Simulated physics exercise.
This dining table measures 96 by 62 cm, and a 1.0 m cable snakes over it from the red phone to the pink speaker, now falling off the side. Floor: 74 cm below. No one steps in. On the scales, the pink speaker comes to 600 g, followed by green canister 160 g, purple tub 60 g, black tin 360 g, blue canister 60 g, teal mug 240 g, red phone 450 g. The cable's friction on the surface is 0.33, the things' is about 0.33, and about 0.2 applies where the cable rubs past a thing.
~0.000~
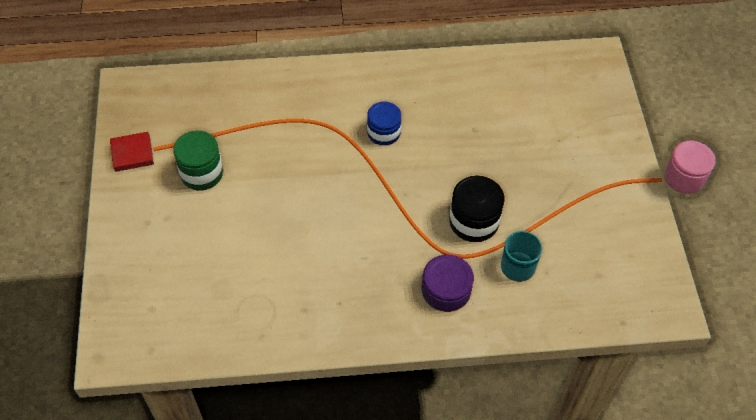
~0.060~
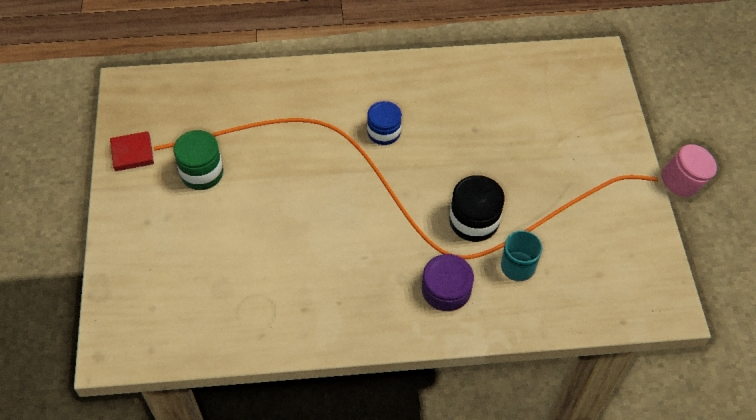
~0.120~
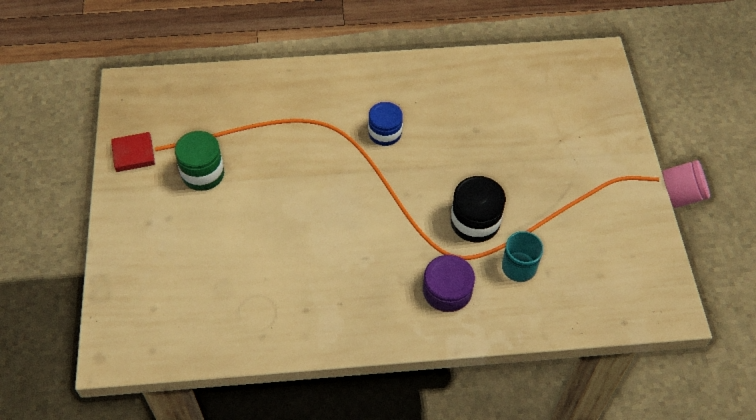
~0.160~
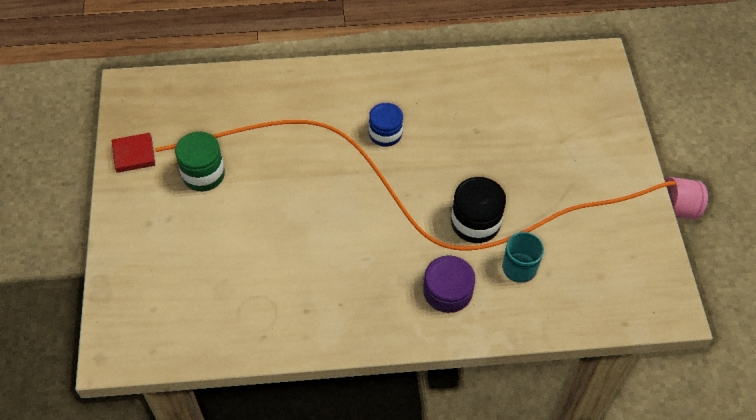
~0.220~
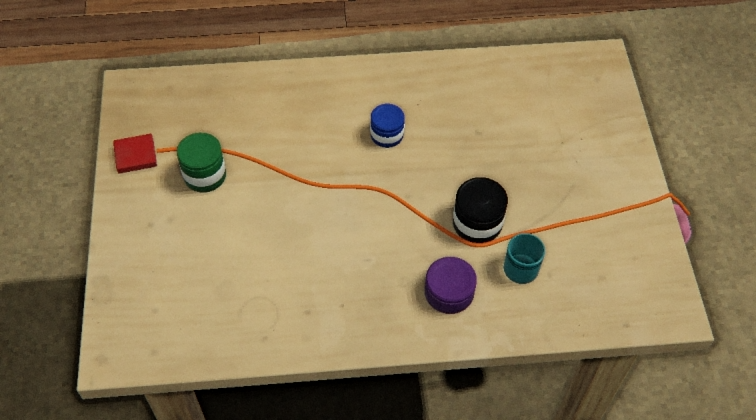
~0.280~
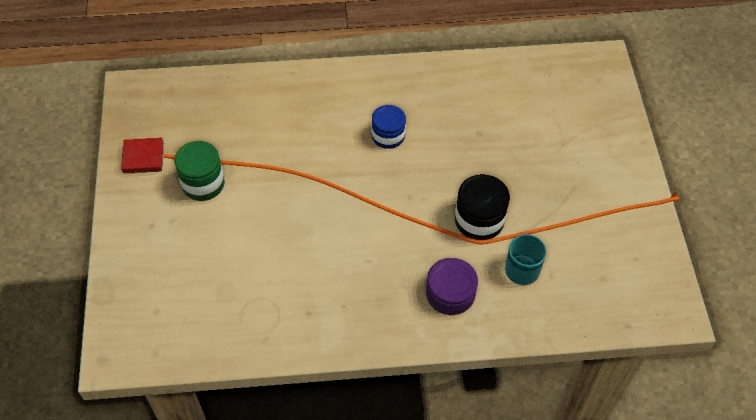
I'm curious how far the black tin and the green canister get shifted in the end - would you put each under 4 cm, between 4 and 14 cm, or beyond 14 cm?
I'd put the black tin between 4 and 14 cm; I'd put the green canister between 4 and 14 cm.
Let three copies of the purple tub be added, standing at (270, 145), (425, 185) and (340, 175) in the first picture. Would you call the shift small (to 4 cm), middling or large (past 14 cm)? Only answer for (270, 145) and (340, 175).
Result, in order: Major / major.
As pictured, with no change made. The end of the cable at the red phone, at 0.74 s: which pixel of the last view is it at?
Somewhere around (348, 165) in the final picture.
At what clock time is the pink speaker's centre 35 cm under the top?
Roughly 0.55 s.
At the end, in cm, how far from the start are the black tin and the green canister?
For the black tin it's 10 cm, while the green canister comes to 8 cm.
At 0.5 s, the cable's tail end at (243, 184); black tin 10 cm off its start, green canister 8 cm off its start, red phone 17 cm off its start.
At 0.7 s, the cable's tail end at (348, 165); black tin 10 cm off its start, green canister 8 cm off its start, red phone 34 cm off its start.
At 1.0 s, the cable's tail end at (451, 210); black tin 10 cm off its start at (491, 151), green canister 8 cm off its start at (193, 191), red phone 51 cm off its start at (437, 191).
At 1.2 s, the cable's tail end at (482, 221); black tin 10 cm off its start, green canister 8 cm off its start, red phone 57 cm off its start.
At 2.4 s, the cable's tail end at (482, 221); black tin 10 cm off its start at (504, 150), green canister 8 cm off its start at (193, 192), red phone 57 cm off its start at (471, 200), pink speaker over the edge.
